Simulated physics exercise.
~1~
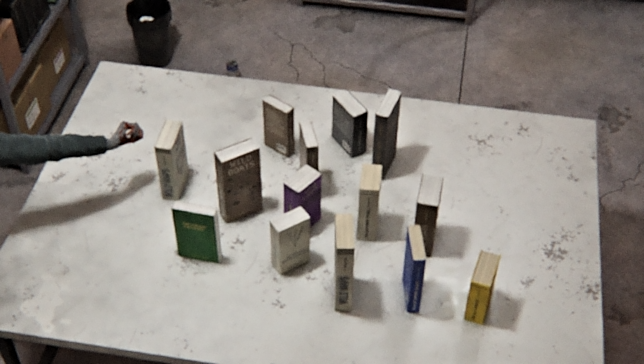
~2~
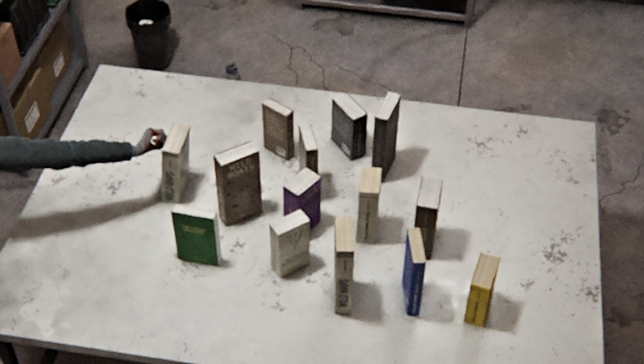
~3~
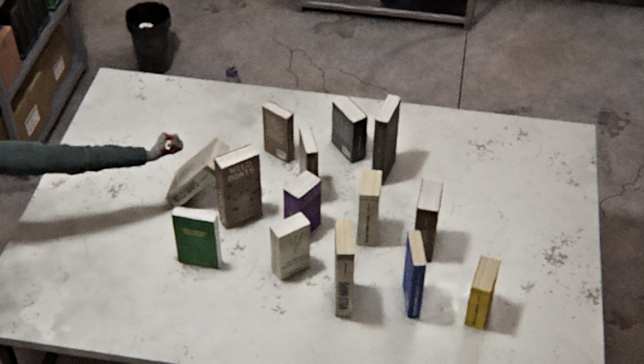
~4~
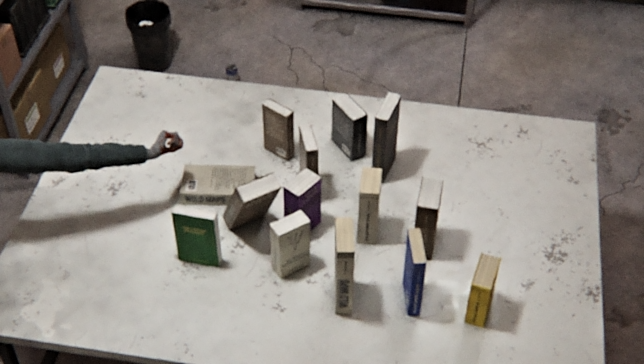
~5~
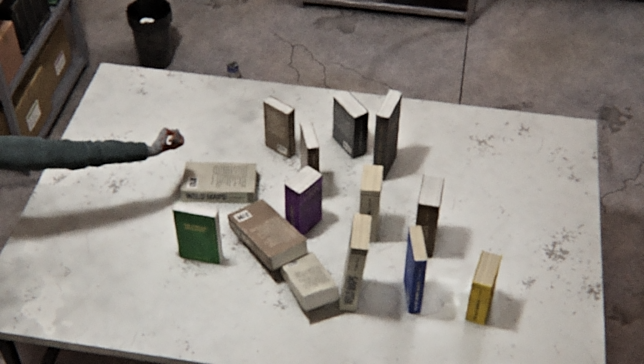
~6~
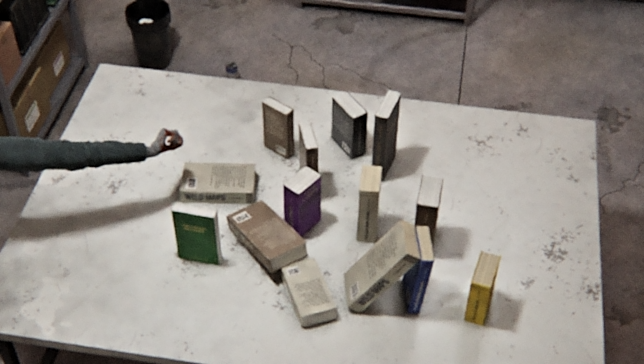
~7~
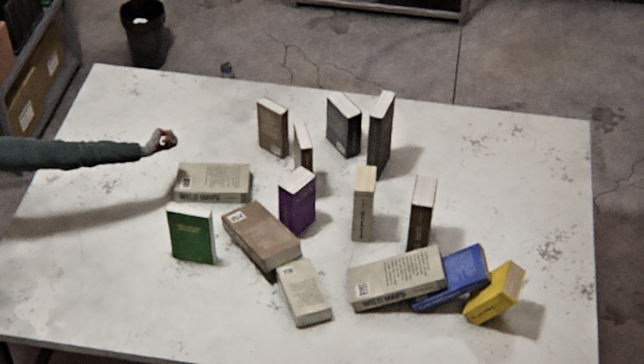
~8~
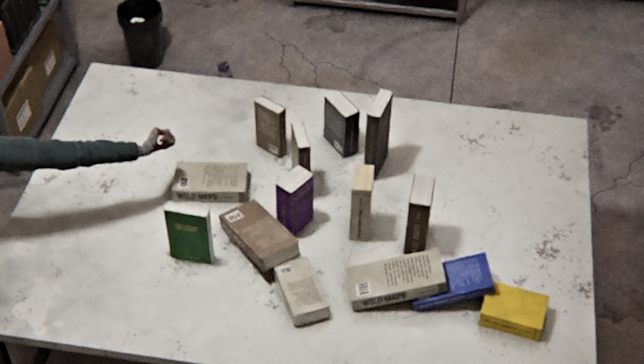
A hand reached in from the left and tipped a thick book standing on a pale tabletop, and others toppled one after another toward the lower right, ending with the blue and yellow books down while the green, purple and several others stayed upright.
